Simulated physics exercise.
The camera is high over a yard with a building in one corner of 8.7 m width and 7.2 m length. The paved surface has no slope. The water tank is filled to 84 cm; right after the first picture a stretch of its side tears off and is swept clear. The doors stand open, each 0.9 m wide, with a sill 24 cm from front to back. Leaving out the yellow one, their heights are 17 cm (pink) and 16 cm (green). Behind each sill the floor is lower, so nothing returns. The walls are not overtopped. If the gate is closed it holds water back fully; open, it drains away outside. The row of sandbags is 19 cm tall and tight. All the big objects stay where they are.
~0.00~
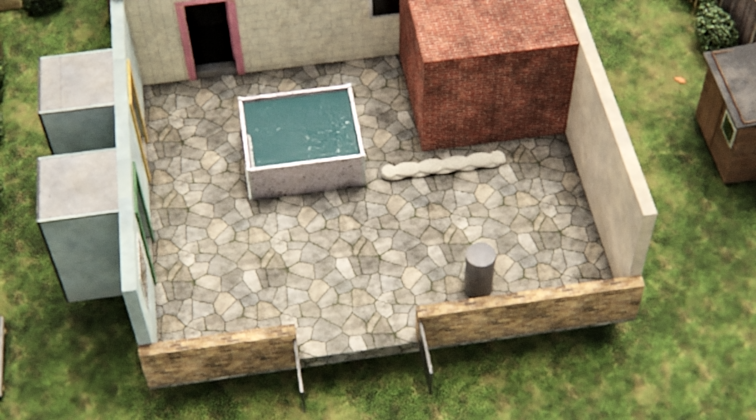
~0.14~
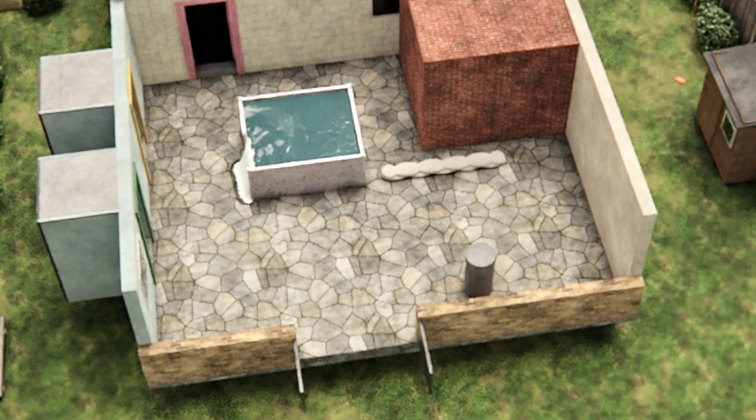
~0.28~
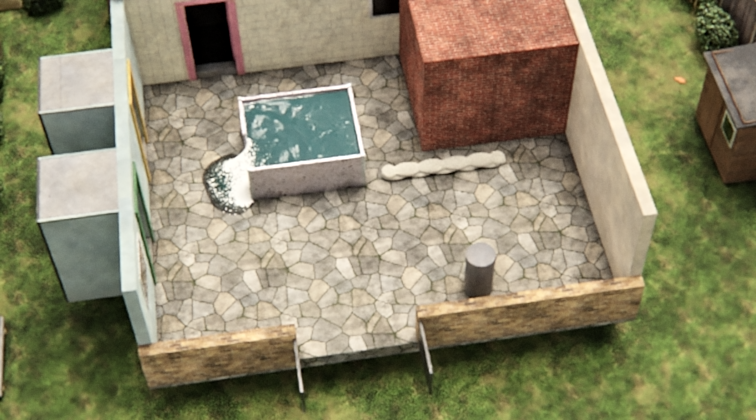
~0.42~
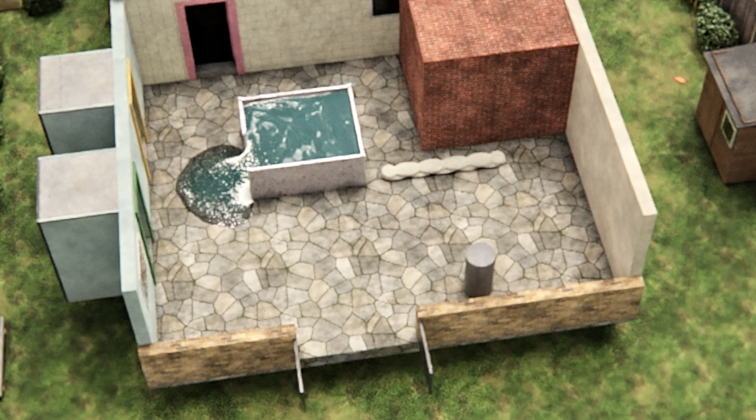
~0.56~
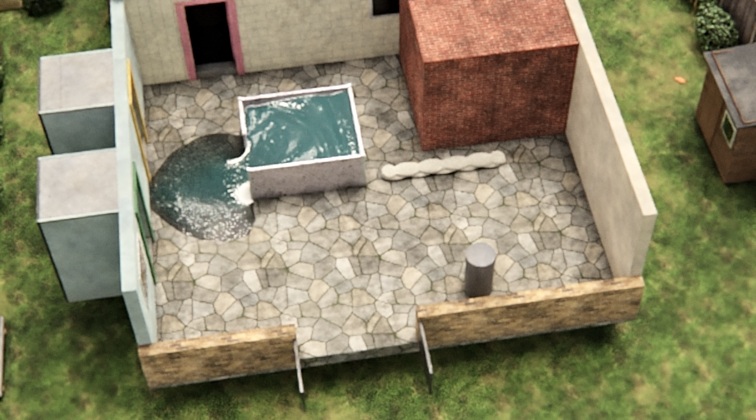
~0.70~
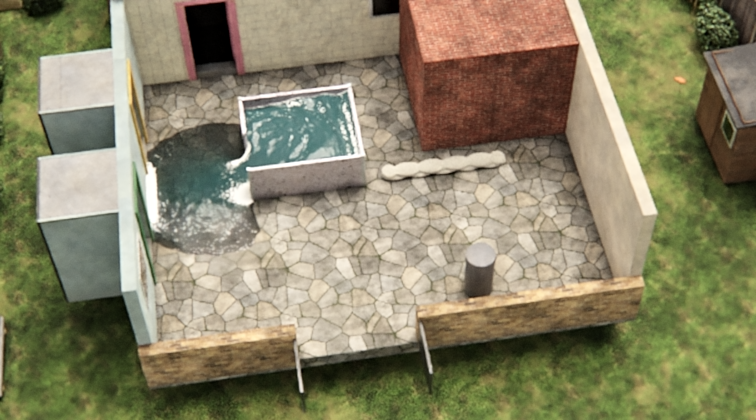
Water pours from a pale-walled, rectangular tank onto the flat stone paving of a walled yard, seen from high above by a still camera. A red brick block stands to the tank's right, a pink-framed doorway behind, a grey cylinder near the front, and yellow and green openings along the left wall. The blue-green water, calm at first, bursts through the tank's left side, foams, and fans leftward to the wall and yellow door.
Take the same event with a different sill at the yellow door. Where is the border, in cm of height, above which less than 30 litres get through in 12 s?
It would have to be roughly 26 cm high.
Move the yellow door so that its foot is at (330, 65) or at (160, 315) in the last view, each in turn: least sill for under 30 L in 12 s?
Roughly 8.0 and 11.0 cm.
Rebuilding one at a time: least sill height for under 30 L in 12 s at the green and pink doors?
Roughly 20 cm at green and 9.0 cm at pink.
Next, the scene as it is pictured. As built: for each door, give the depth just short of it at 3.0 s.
In cm: Yellow 23, pink 15, green 19.
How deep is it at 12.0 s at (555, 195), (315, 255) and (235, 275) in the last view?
Roughly 10, 2 and 3 cm, in turn.
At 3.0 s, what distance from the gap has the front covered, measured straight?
Some 4.6 m out.
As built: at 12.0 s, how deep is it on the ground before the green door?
Some 6.0 cm.
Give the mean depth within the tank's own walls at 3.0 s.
About 39 cm.
After 1.4 s water covers 15 % of the floor, deepest (48 cm) near (159, 198); 31 cm at the yellow door, 5 litres in over its 24 cm sill.
After 3.0 s water covers 30 % of the floor, deepest (35 cm) near (159, 359); 23 cm at the yellow door, 40 litres in over its 24 cm sill.
After 12.0 s water covers 100 % of the floor, deepest (12 cm) near (405, 166); 6 cm at the yellow door, 42 litres in over its 24 cm sill.
At the yellow door as built, the water arrived by 0.7 s and peaked near 34 cm at 1.8 s.
Run again over the same 12 s with other heights there, 58 litres in over 22.5 cm, 12 litres over 30.5 cm. The limit of 30 litres is kept from about 26 cm up.
